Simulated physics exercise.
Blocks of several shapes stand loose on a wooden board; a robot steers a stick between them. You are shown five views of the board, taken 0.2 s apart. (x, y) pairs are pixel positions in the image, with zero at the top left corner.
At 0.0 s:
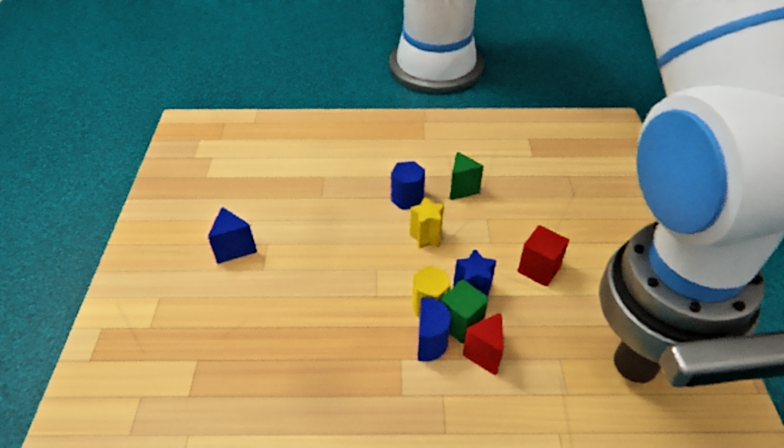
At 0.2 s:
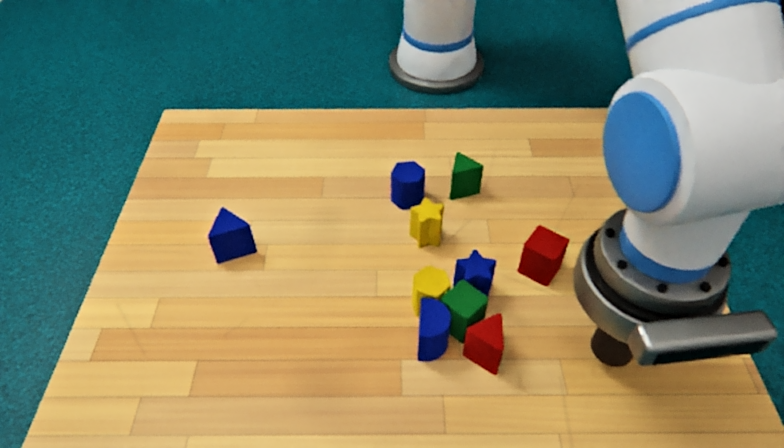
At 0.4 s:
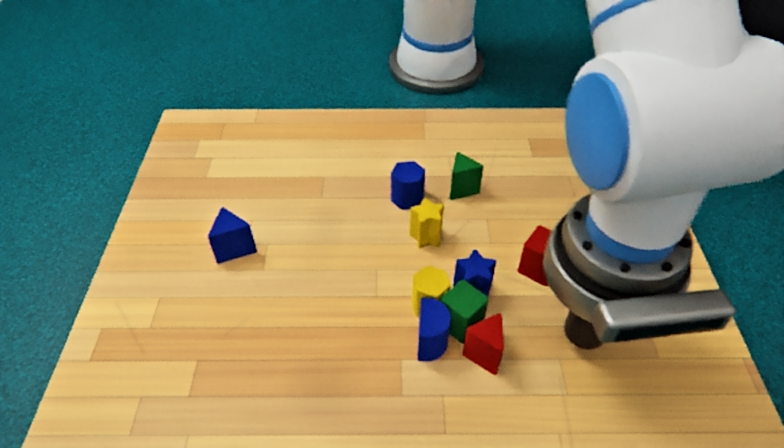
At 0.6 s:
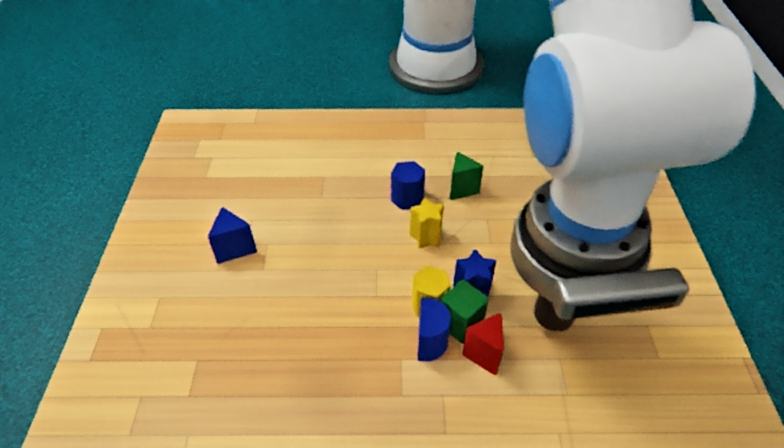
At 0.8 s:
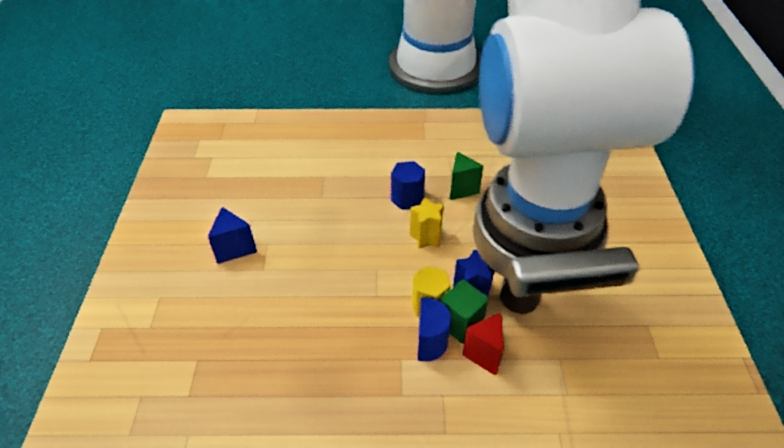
On a wooden board set over a teal surface, loose blocks in blue, green, yellow and red stand scattered while a robot arm holds a stick at the right. The arm moves steadily left and slightly up the board, passing in front of the red cube and nearing the clustered blocks, which stay nearly still.
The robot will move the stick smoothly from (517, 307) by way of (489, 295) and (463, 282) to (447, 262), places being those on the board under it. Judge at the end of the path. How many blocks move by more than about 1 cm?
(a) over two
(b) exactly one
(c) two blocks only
It's b.
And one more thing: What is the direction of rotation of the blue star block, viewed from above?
Overhead view: Anti-clockwise.
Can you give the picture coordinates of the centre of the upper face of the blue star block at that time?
When the path ends, it will be at (417, 238).
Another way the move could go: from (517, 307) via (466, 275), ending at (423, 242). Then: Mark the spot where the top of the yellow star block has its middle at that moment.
By then it is at (414, 194).
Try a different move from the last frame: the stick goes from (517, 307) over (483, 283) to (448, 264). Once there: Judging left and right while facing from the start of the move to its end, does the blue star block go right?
I expect not.
What follows on the original path. Halfway along, stick (476, 279); yellow hexagonal block (427, 281), turned 15° anticlockwise; blue star block (445, 253).
At the end, stick (448, 253); yellow star block in place; yellow hexagonal block (427, 281), turned 15° anticlockwise; blue star block (417, 238), turned 25° anticlockwise.
